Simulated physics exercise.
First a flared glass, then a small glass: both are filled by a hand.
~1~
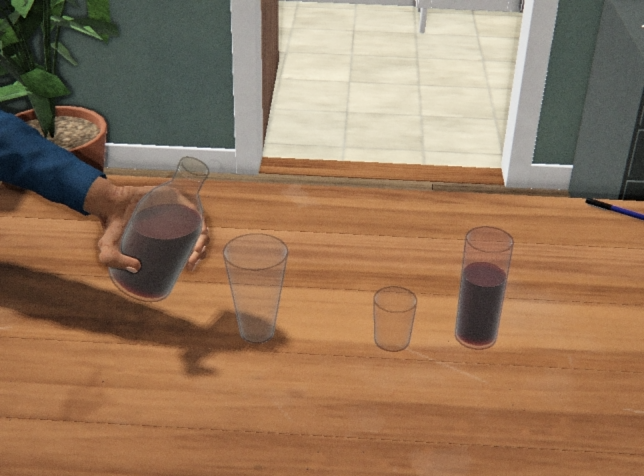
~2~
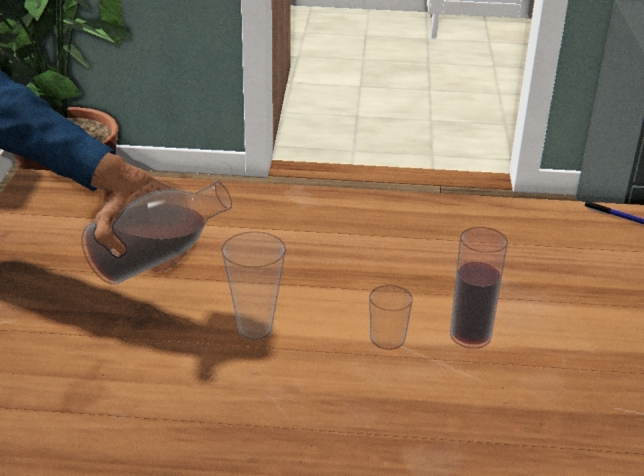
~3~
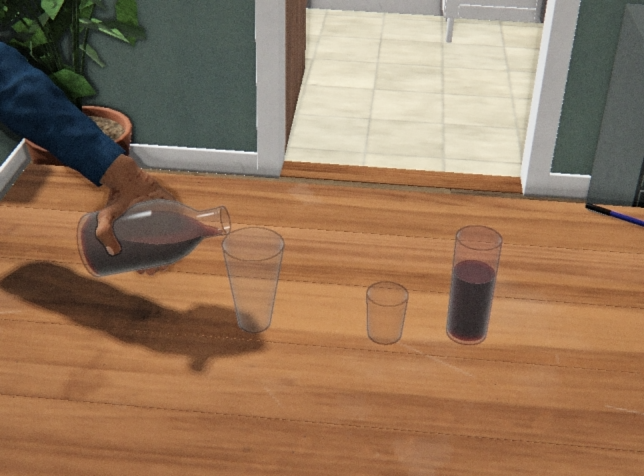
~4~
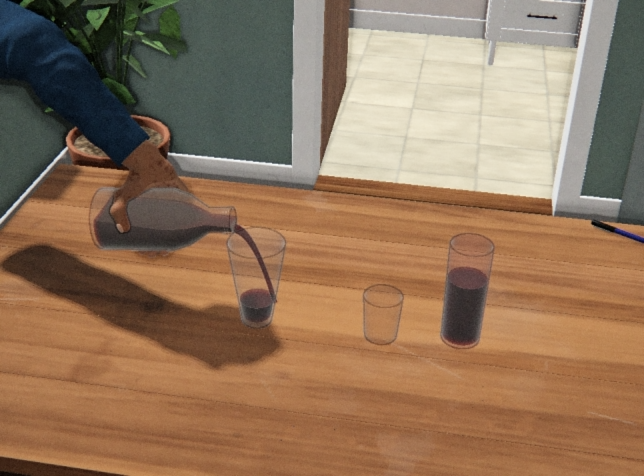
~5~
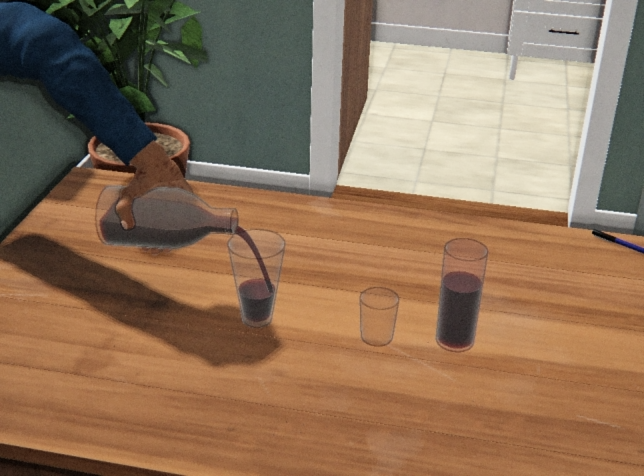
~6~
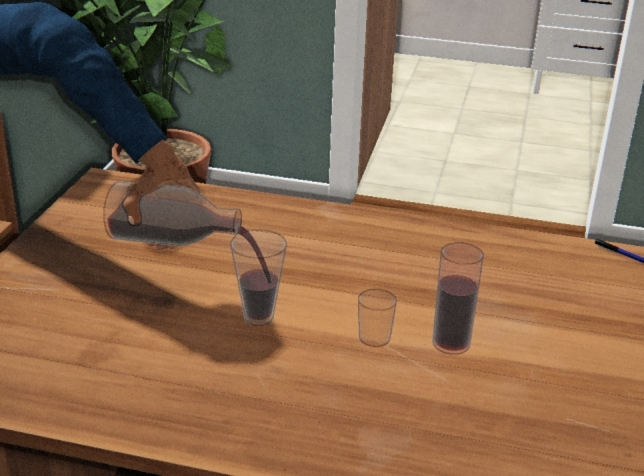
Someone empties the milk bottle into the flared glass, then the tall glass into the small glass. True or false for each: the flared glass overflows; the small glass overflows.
Flared glass: True; small glass: True.
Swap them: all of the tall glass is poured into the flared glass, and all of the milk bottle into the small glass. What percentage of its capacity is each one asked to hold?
Load against room: Roughly 60 percent, then roughly 440 percent.
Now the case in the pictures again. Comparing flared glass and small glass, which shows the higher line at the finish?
The higher one is the one on the left.
Soon after, the flared glass is nearly full.
Later, the flared glass is full to the brim and has run over.
In the end, the flared glass is full to the brim and has run over; the small glass is full to the brim and has run over.
